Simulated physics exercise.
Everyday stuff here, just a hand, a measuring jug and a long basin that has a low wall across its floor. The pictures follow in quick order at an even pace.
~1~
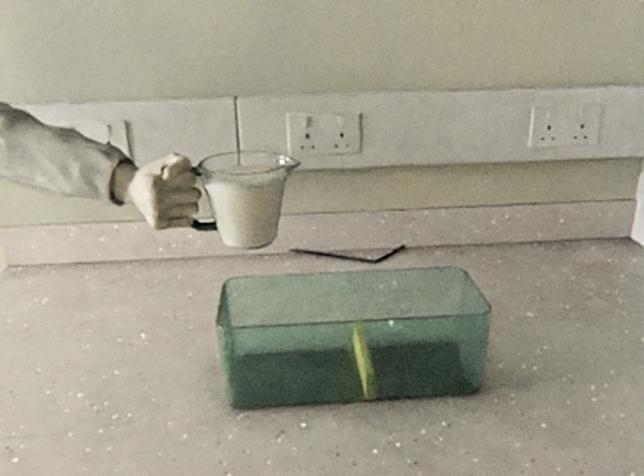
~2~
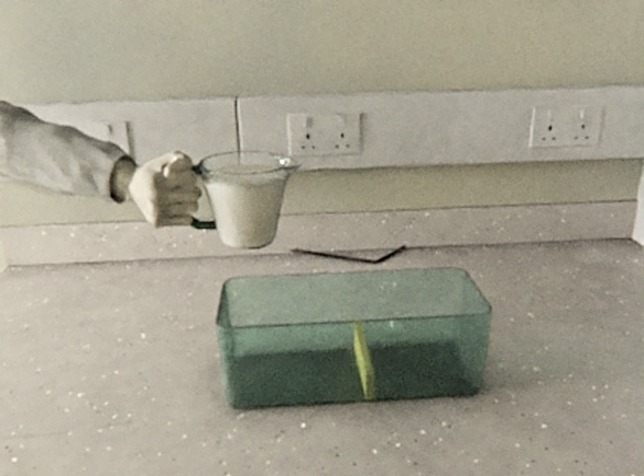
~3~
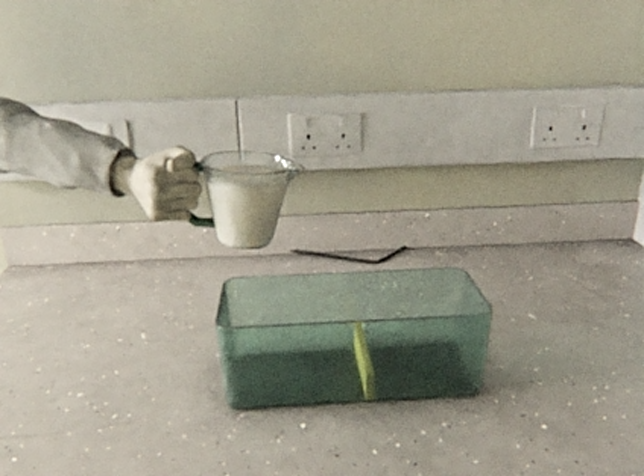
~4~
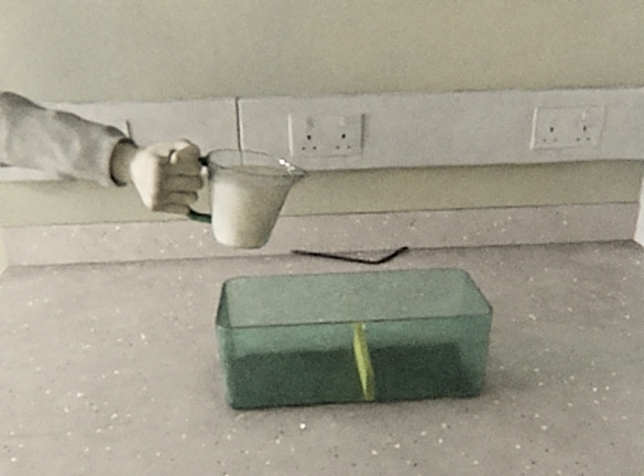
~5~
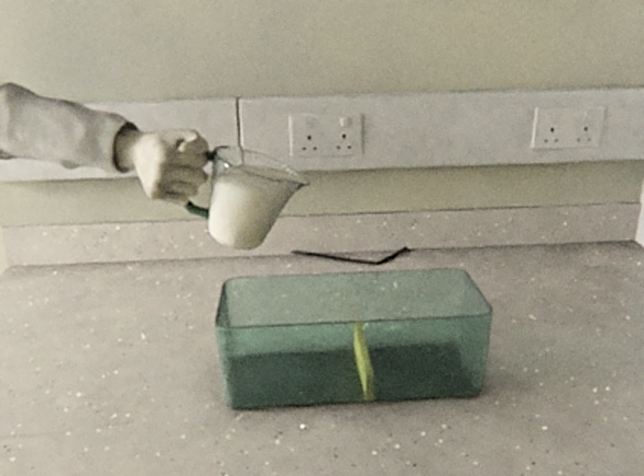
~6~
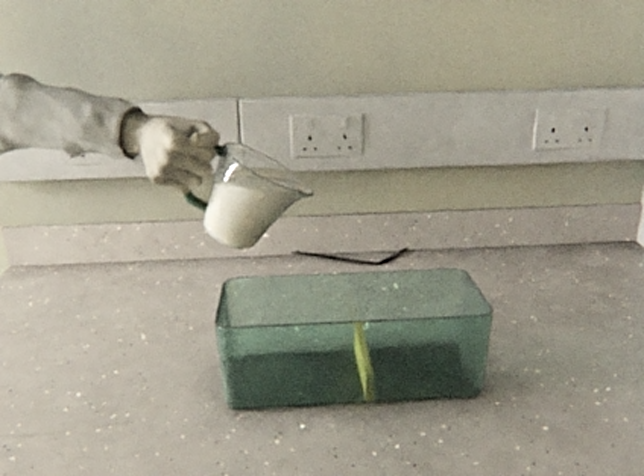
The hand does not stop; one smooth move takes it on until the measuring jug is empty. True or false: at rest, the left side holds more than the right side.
True.
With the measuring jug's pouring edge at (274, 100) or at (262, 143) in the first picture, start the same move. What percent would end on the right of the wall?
Estimate, first then second: 5 per cent and 5 per cent.
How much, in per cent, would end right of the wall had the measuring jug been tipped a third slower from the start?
About 25 %.
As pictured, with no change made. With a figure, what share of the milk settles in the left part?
Close to 80 per cent.
A moment on, the tilt is 88° and 48 per cent is still to pour, 15 is left of the wall and 7 right of it.
Next, the tilt is 96° and 10 per cent is still to pour, 62 is left of the wall and 14 right of it.
Then the tilt is 96° and 1 per cent is still to pour, 78 is left of the wall and 15 right of it.
Later the tilt is 96° and 0 per cent is still to pour, 81 is left of the wall and 16 right of it.
Finally, 81 per cent lies left of the wall, 16 right of it and 2 outside.
